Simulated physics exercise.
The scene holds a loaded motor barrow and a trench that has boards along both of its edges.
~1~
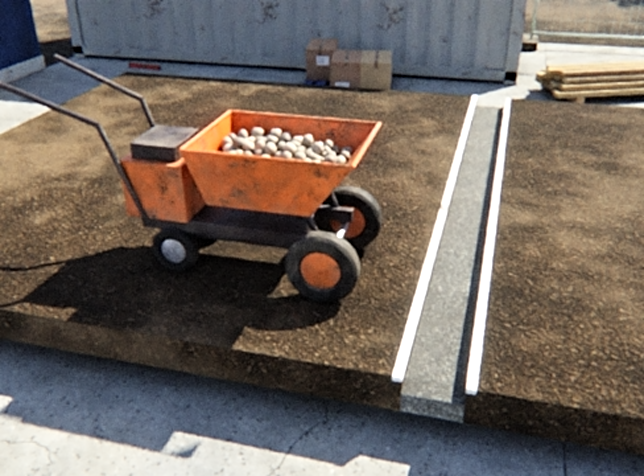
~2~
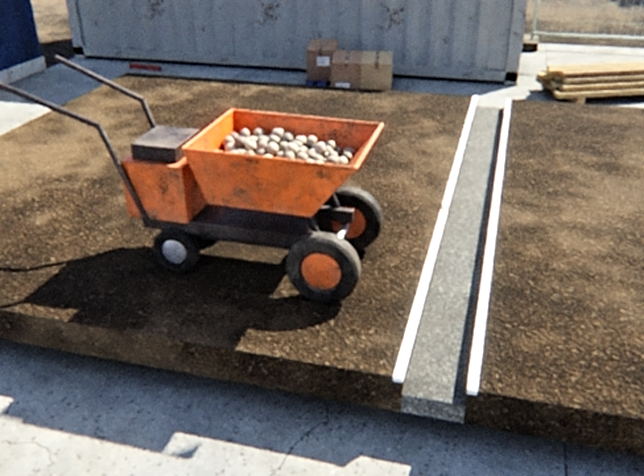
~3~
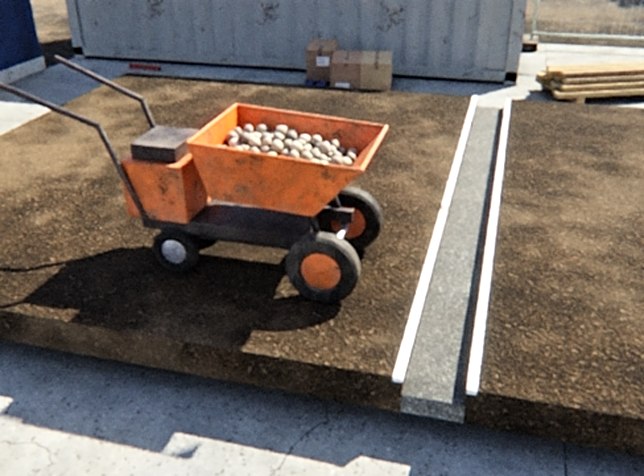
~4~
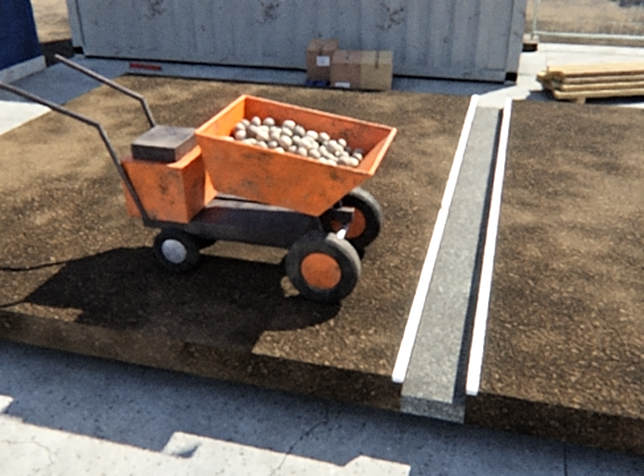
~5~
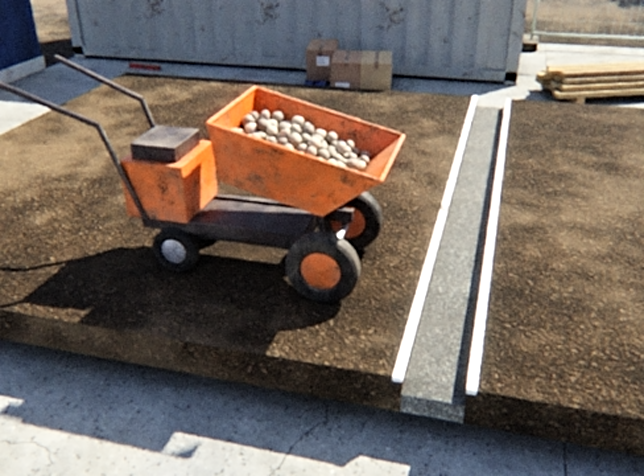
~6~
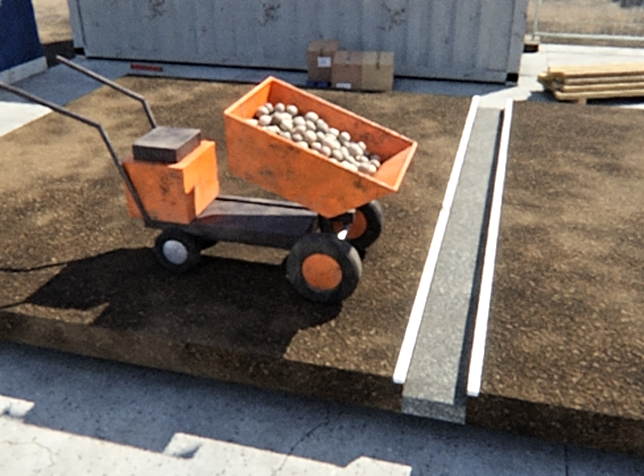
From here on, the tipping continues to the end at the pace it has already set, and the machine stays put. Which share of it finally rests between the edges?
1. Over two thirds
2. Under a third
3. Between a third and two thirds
3.
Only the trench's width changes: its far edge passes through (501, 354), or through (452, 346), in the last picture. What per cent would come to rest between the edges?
About 70 and 20 per cent.
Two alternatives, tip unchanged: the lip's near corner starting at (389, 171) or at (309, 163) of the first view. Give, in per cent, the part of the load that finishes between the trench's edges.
Approximately 0 per cent and 60 per cent, in that order.
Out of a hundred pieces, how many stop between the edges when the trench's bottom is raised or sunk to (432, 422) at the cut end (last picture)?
Estimate: Approx. 60 %.
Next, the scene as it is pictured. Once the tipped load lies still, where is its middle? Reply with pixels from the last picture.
The centre comes to rest close to (476, 286).
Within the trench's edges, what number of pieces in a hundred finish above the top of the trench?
Close to 30 per cent.
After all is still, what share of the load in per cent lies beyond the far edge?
Share of load: Near 40 %.
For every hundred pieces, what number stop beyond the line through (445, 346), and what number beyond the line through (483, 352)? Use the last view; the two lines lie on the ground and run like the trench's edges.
About 70 and 40 %.
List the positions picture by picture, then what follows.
In the first picture, lip of the skip at (352, 167), level; top of the load at (271, 150), river pebbles; first edge of the trench at (408, 338); far edge at (476, 349), the trench under half as wide as the skip, and shallow for its width.
In the second picture, lip of the skip at (355, 169), level; top of the load at (273, 150).
In the third picture, lip of the skip at (360, 171), tipped barely; top of the load at (265, 147).
In the fourth picture, lip of the skip at (370, 175), tipped a little; top of the load at (272, 143).
In the fifth picture, lip of the skip at (380, 181), tipped a little; top of the load at (261, 138).
In the sixth picture, lip of the skip at (394, 191), tipped clearly; top of the load at (275, 132); first edge of the trench at (409, 340); far edge at (478, 350).
Soon after the last picture, skip tipped steeply; all in the skip.
A little later, skip tipped right over; about two thirds in the skip; about a quarter in or heaped over the trench; a small part beyond it; a stray few falling.
Later still, skip tipped right over; a small part in the skip; about half in or heaped over the trench; about a third beyond it.
At rest, skip tipped right over; a small part in the skip; about half in or heaped over the trench; about a third beyond it.
